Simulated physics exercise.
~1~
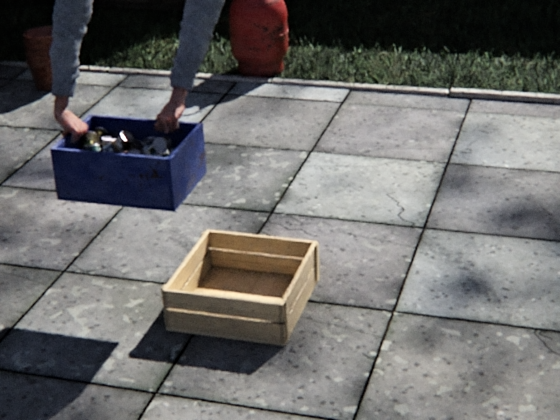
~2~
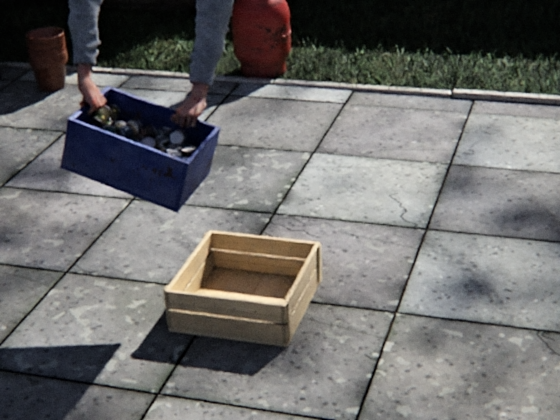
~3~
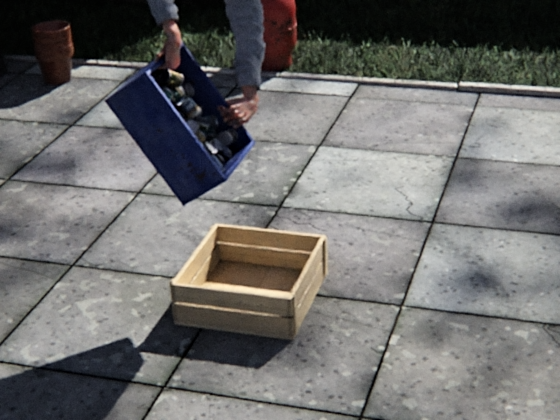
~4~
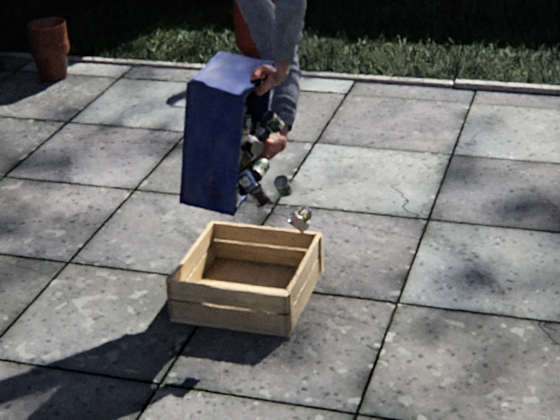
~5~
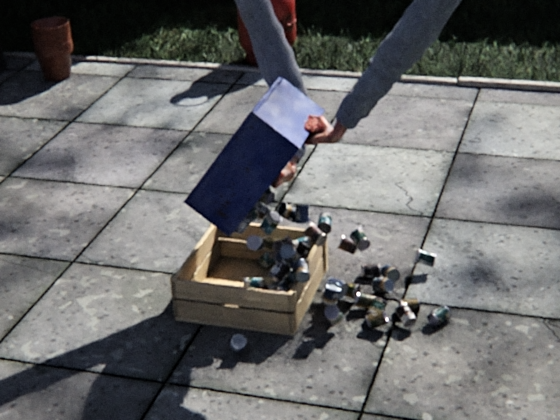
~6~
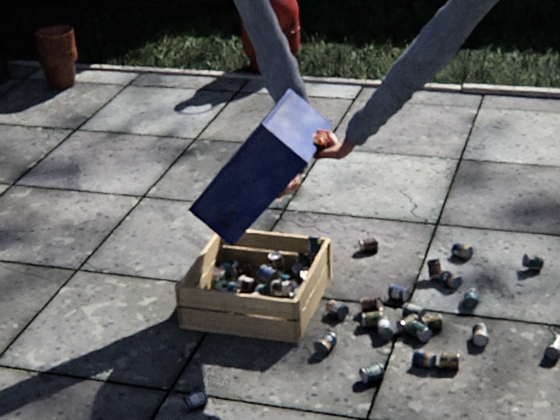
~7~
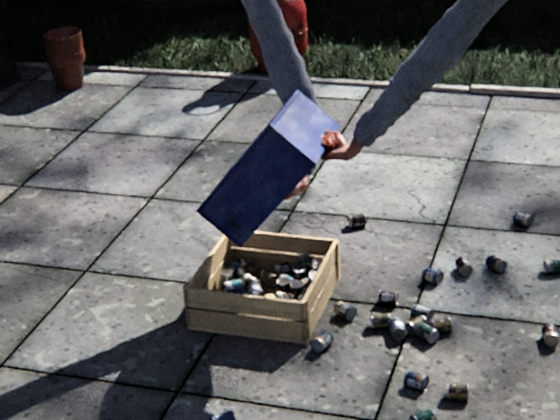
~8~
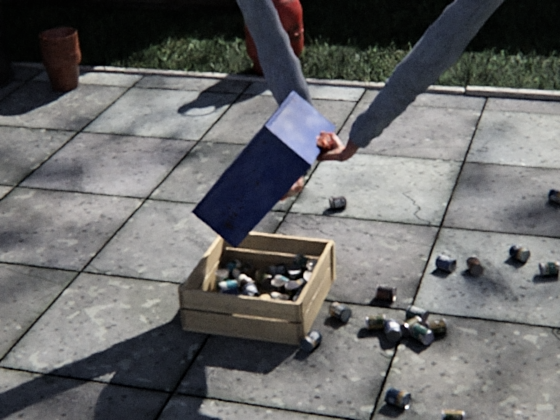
In this clip, two hands lift and tip a blue box of small tins over a wooden tray on a paved patio. Many tins fall into the tray while others scatter and roll across the paving to the right, and the hands hold the box tilted above.
